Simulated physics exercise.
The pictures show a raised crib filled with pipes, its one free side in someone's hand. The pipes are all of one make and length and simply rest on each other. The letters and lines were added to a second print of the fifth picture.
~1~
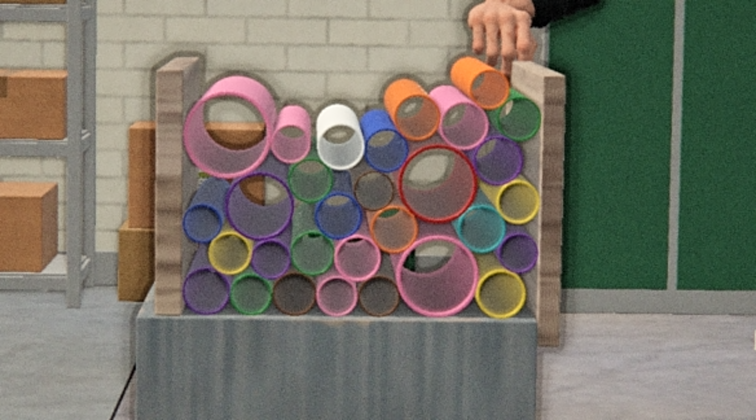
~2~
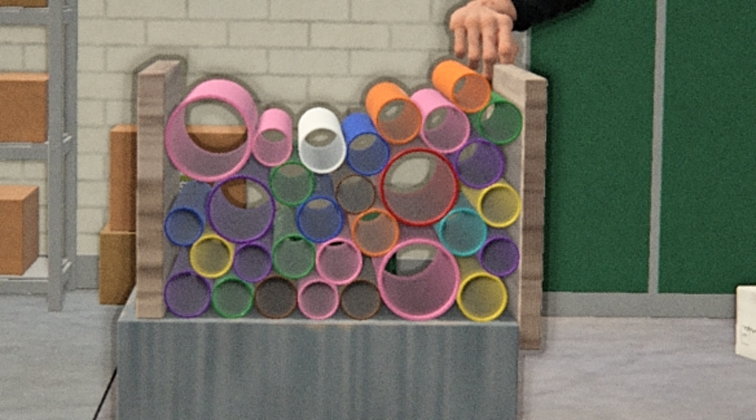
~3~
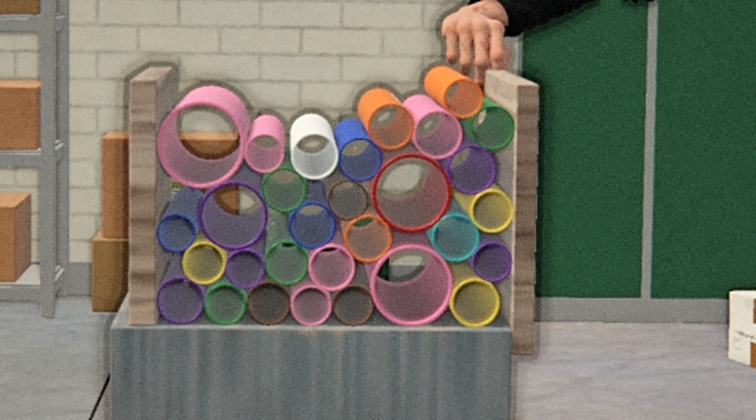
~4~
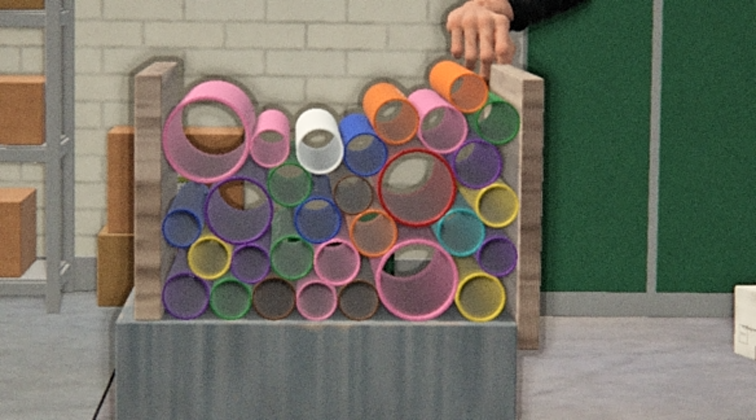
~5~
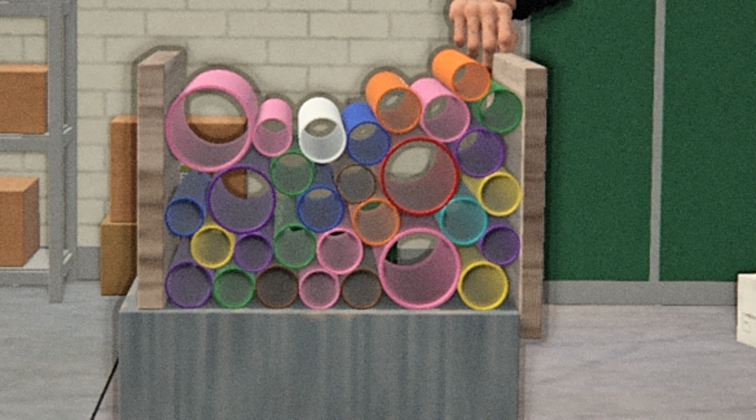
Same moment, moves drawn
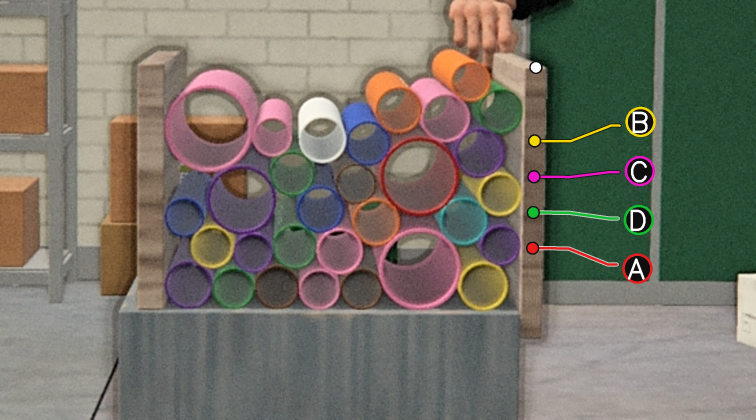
In the video, a hand stays at the top of the right side board of a raised crib stacked with colourful pipes. The view shifts slightly, but the pipes show no clear movement against one another.
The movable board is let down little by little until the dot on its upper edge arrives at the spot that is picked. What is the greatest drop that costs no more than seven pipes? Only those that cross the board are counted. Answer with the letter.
Lower it to A and no more.
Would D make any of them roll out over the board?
Yes.
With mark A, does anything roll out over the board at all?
Yes.
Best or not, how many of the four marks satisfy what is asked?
Four of them.
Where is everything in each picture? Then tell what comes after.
In the first picture, a purple pipe (207, 291); a pink pipe (438, 277); an orange pipe (394, 229).
In the second picture, an orange pipe (376, 233); a yellow pipe (212, 256).
In the third picture, a green pipe (492, 128); a pink pipe (202, 144).
In the fourth picture, side board (510, 195); a purple pipe (186, 296).
In the fifth picture, a pink pipe (420, 269); an orange pipe (376, 222); a yellow pipe (213, 247).
On the marked copy, A at (533, 248); B at (535, 141); C at (534, 177); D at (534, 212); the white dot at (536, 67).
Taking A. A third of the way, top of the board (522, 147).
Two thirds of the way, top of the board (521, 240).
When it is over, top of the board (520, 247), five out over the board.
As for the rest, B none out over the board; C two out over the board; D two out over the board.
